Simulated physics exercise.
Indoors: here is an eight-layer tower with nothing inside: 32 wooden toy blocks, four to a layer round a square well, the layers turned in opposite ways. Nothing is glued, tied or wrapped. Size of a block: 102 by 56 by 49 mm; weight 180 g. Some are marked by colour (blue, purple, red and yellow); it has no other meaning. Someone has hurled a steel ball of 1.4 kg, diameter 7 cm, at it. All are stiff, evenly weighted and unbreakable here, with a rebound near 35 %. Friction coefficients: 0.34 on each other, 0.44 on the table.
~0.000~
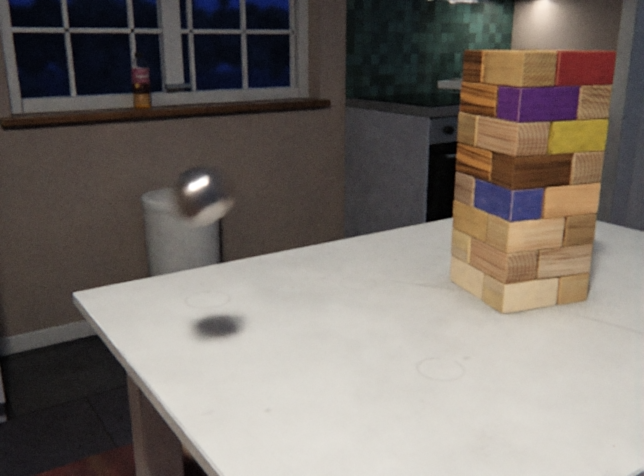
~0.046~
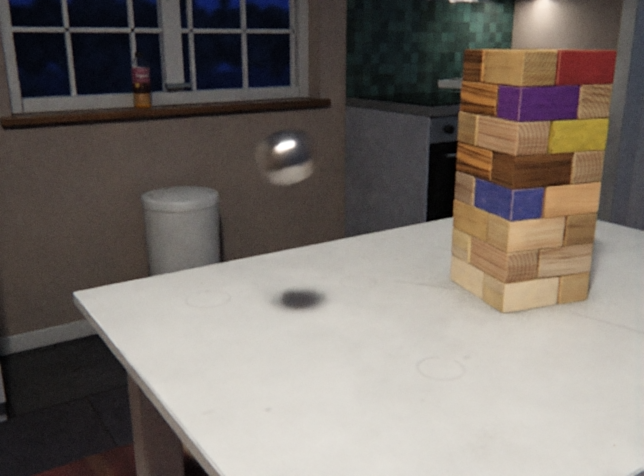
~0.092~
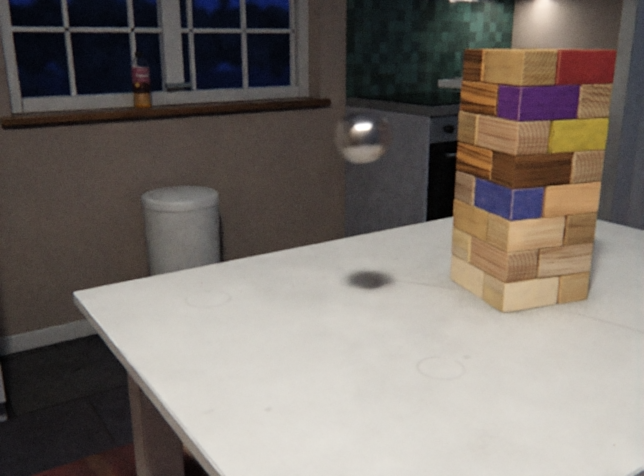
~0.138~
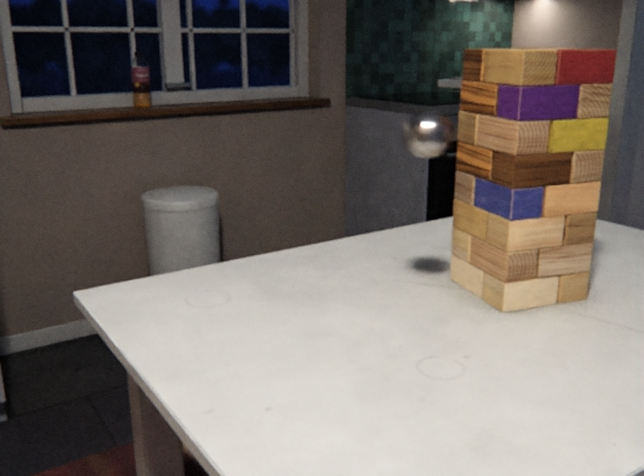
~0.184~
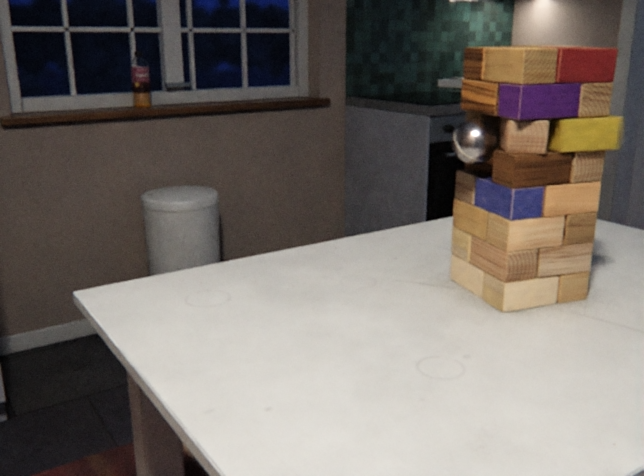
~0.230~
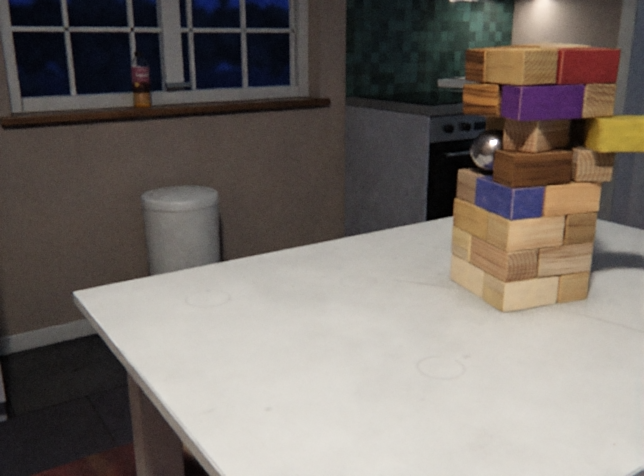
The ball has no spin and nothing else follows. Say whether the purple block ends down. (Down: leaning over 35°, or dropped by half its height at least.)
It remains up.
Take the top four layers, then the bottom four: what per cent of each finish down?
From the top 80, from the bottom 10 per cent.
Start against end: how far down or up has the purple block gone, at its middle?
It ends some 0 cm lower.
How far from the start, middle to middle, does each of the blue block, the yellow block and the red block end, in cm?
Moved: Blue 0, yellow 58, red 54.
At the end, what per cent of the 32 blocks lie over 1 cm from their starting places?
Shifted: 55 per cent.
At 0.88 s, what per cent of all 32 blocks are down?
At that moment 45 per cent.
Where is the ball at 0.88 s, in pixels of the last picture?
Near (498, 233).
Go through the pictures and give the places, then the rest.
In the first frame (we follow the side turned to the camera), ball (200, 196) 45 cm from contact, 2.8 m/s; purple block (550, 104); blue block (492, 200); red block (587, 68); no piece has moved.
In the second frame, ball (287, 157) 33 cm from contact, 2.7 m/s; purple block (550, 103).
In the third frame, ball (363, 138) 21 cm from contact, 2.6 m/s; purple block (550, 103).
In the fourth frame, ball (428, 135) 8 cm from contact, 2.7 m/s; purple block (550, 103).
In the fifth frame, ball (475, 142) after contact, 1.1 m/s; purple block (551, 102); yellow block (592, 135) displaced 18 mm; 6 stirred so far.
In the sixth frame, ball (494, 151) after contact, 0.9 m/s; purple block (552, 103) displaced 5 mm; yellow block (634, 136) displaced 8 cm; red block (591, 67) displaced 5 mm; 16 stirred so far.
Around 0.48 s, ball still moving; 13 of the 32 blocks down; purple block displaced 11 mm; red block tipped 38°.
Around 0.88 s, ball still moving; 14 of the 32 blocks down; purple block displaced 11 mm; red block on its side.
Finally (1.7 s), ball rolling away; 14 of the 32 blocks down; purple block displaced 11 mm; yellow block on its side; red block 34 cm lower. Seen by the last camera, middles, purple block near (545, 101).
